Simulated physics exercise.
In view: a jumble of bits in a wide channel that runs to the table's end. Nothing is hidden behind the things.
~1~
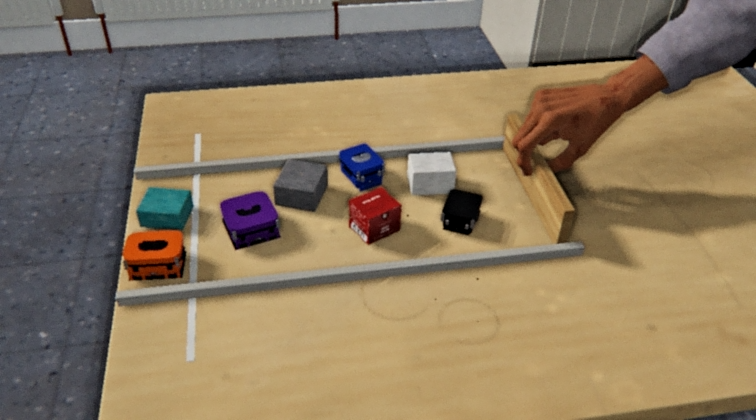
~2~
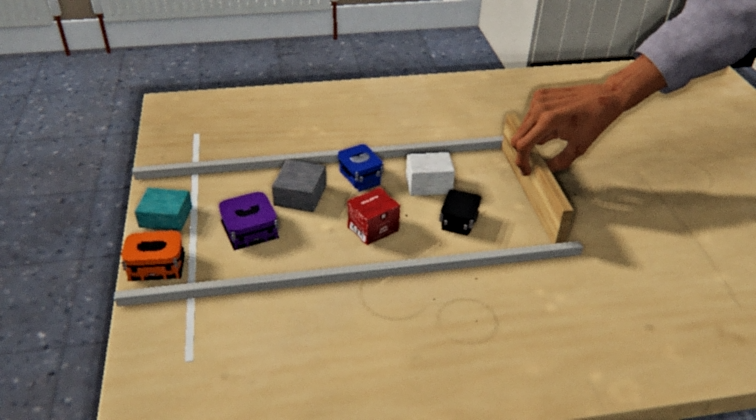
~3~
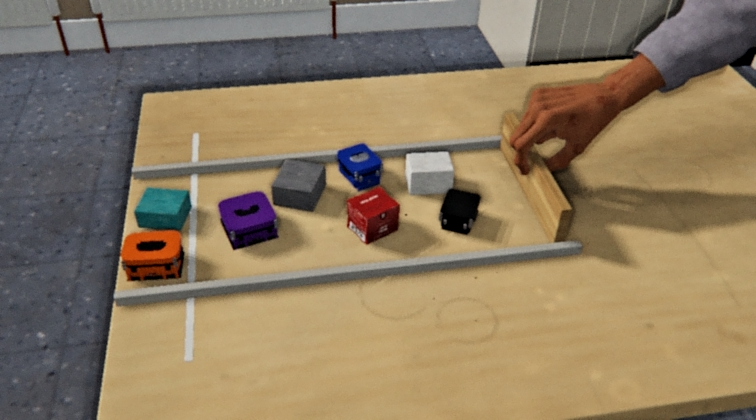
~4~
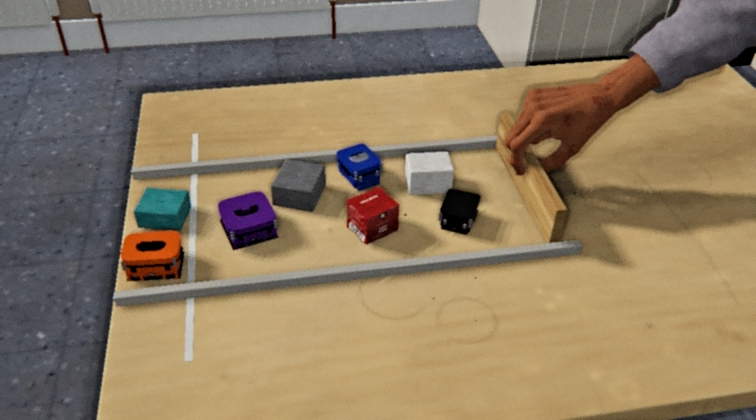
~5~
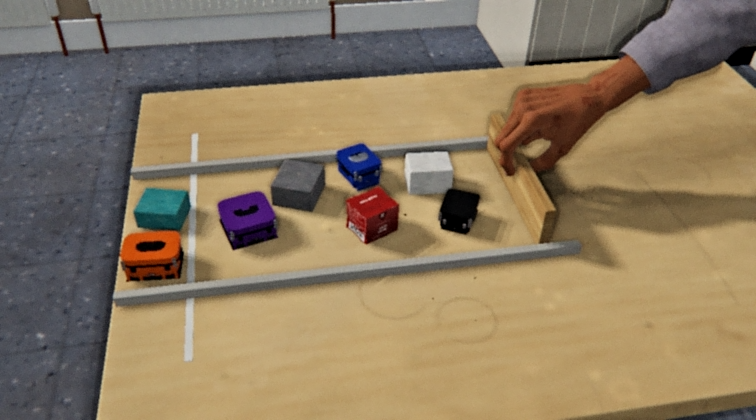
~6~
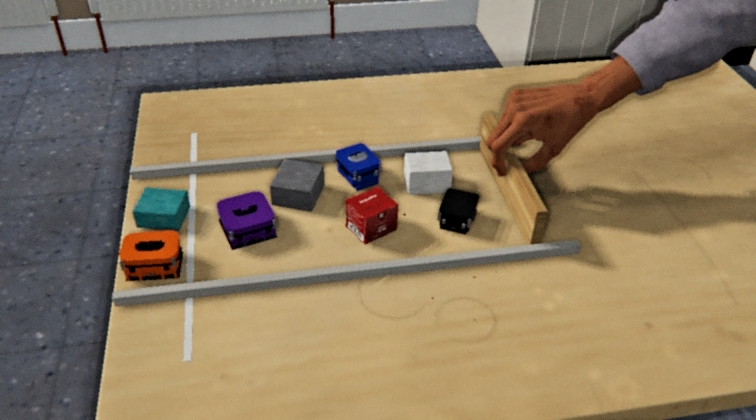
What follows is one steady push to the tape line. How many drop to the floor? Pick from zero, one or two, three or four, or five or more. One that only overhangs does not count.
As it turns out, the number that fall off is three or four.
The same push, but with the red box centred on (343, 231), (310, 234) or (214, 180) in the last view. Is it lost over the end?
The red box survives; is kept; falls.
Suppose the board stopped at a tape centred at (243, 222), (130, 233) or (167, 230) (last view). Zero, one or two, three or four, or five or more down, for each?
For each place: Either one or two; more than four; at least five.
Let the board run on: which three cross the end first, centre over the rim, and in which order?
The order is the orange case, then the turquoise block, then the purple case.
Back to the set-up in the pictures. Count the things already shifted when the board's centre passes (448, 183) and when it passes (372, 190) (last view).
2 and 6.
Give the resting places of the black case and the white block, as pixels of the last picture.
The black case at (172, 247), the white block at (167, 203).
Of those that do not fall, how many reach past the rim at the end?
The number is 2.
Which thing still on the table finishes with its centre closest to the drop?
It is the grey block.
A little later, none off yet; orange case at rest near (152, 256); turquoise block at rest near (162, 209); purple case at rest near (247, 220).
Next, none off yet; orange case at rest near (152, 256); turquoise block at rest near (162, 209); purple case shifted a little near (228, 230).
Later still, none off yet; orange case tilted a little near (99, 273); turquoise block shifted a little near (138, 208); purple case shifted well along near (151, 235).
When it is over, the number that fall off is three or four; down, purple case, turquoise block and orange case.
